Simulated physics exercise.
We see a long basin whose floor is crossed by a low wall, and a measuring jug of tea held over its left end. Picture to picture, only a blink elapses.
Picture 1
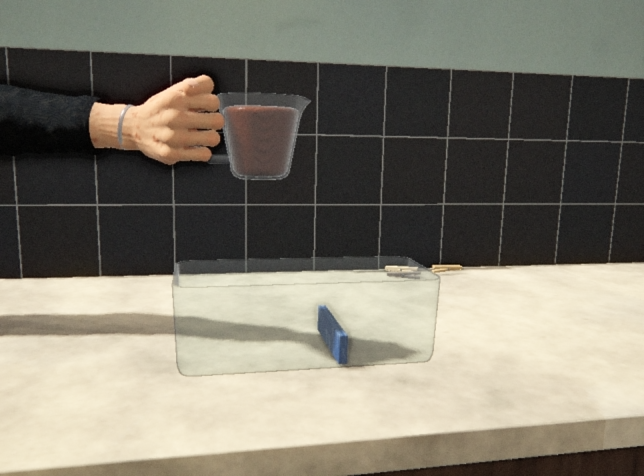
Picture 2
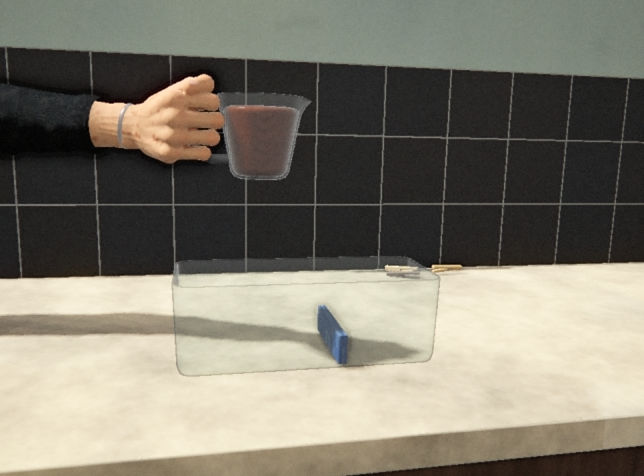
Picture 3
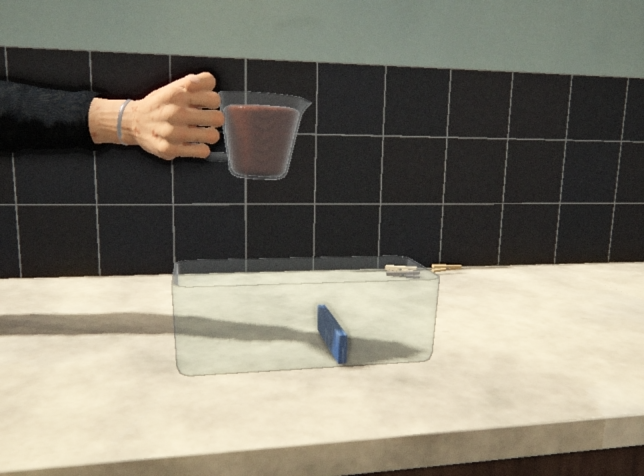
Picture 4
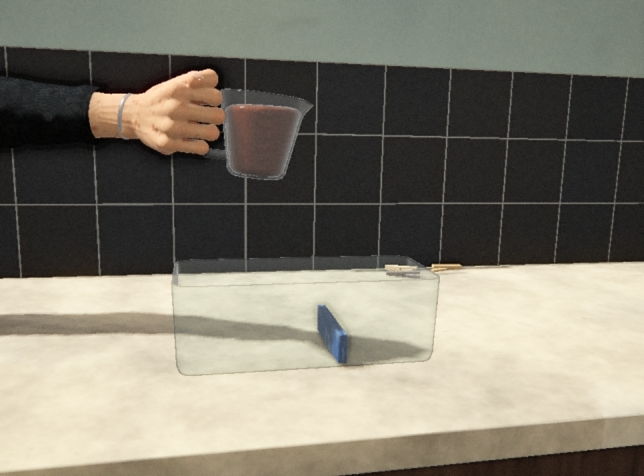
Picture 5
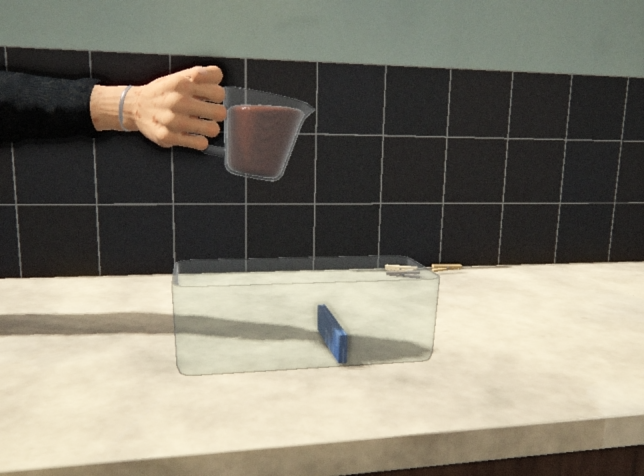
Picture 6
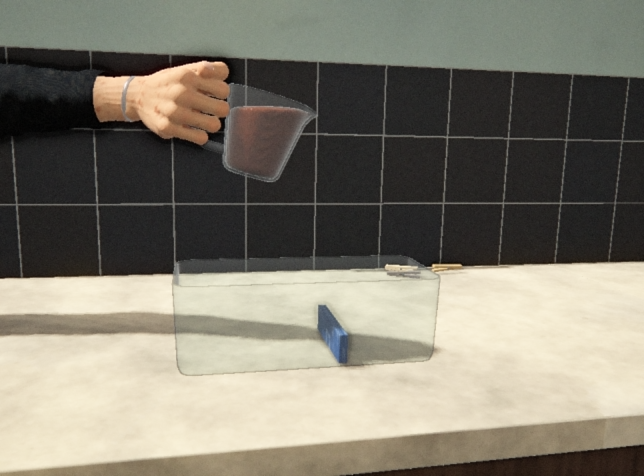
A hand slowly tilting a clear measuring jug of reddish-brown tea to the right above a long glass basin with a low blue wall.
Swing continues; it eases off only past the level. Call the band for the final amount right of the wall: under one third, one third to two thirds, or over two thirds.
Band: Over two thirds.
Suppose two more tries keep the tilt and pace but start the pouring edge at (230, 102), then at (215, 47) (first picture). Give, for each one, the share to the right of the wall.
Roughly 5 % and 10 %.
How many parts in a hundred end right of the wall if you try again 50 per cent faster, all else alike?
Near 75 in a hundred.
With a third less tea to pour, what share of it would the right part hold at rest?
It should come out close to 75 per cent.
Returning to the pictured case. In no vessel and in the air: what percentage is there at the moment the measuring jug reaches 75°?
Roughly 30 %.
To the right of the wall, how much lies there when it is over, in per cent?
About 85 per cent.
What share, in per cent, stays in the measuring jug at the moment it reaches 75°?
Amount still in: Approx. 60 %.
A moment on, the tilt is 75° and 58 per cent is still to pour, 0 is left of the wall and 14 right of it.
Next, the tilt is 112° and 3 per cent is still to pour, 5 is left of the wall and 79 right of it.
Then the tilt is 120° and 0 per cent is still to pour, 15 is left of the wall and 84 right of it.
Later the tilt is 120° and 0 per cent is still to pour, 15 is left of the wall and 84 right of it.
At rest 15 per cent lies left of the wall, 84 right of it and 2 outside.
